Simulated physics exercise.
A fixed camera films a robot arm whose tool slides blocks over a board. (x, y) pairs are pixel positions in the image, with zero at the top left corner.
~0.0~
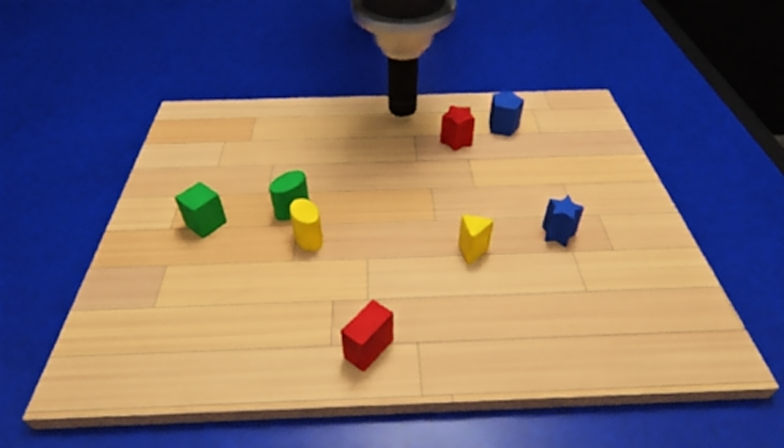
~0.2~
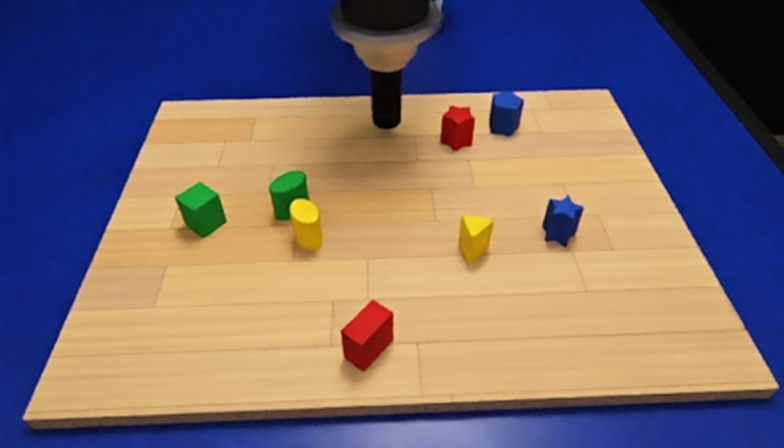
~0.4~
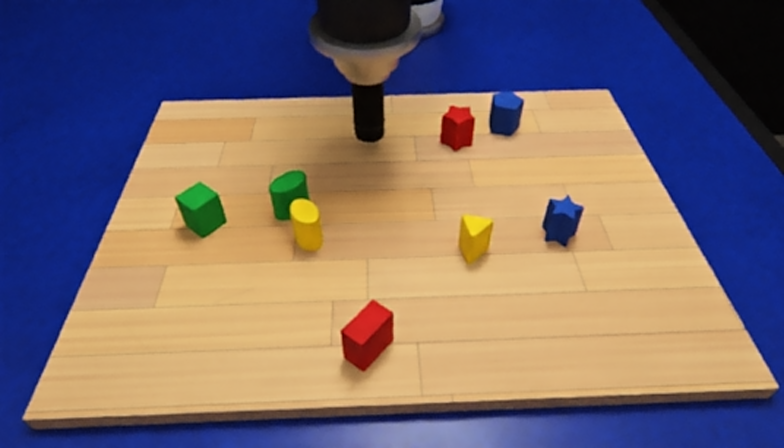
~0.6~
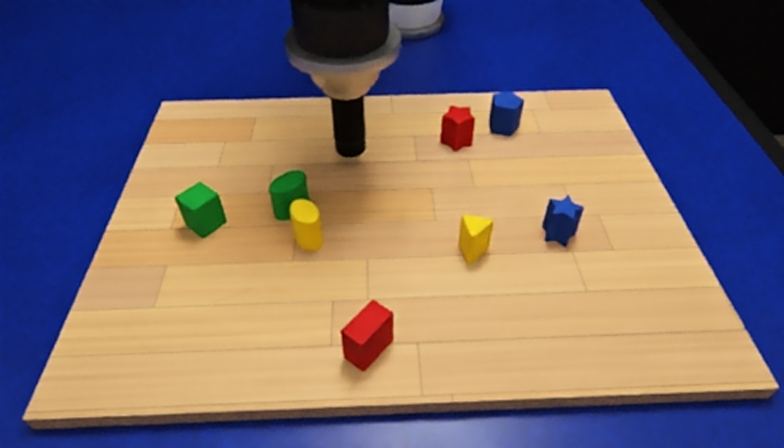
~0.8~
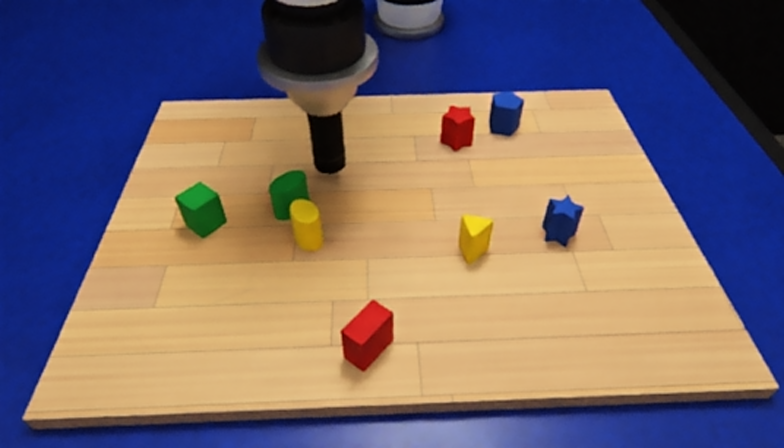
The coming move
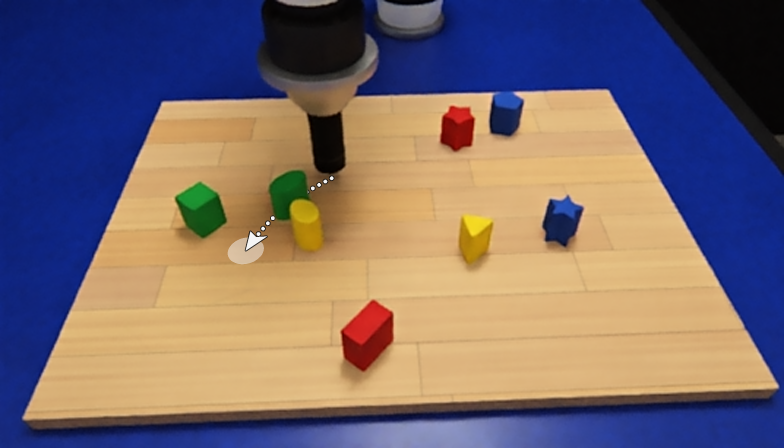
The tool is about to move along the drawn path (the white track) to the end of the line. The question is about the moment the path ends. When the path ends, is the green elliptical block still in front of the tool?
That would be a yes.
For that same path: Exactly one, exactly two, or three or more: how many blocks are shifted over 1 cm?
It will shift just one block.
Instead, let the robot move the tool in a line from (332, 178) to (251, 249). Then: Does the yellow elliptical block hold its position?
Yes.
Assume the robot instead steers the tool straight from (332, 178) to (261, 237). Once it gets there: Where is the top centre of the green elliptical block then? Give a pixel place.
Put as a pixel place, it's (216, 224).
Drawn move, from (332, 178) via (299, 197) and (270, 221), ending at (246, 250).
What follows on the original path. One third of the way, tool at (296, 184); green elliptical block at (273, 192).
Two thirds of the way, tool at (267, 208); green elliptical block at (243, 219), turned 20° anticlockwise.
At the end, tool at (242, 237); green elliptical block at (214, 251), turned 15° anticlockwise; yellow elliptical block still.
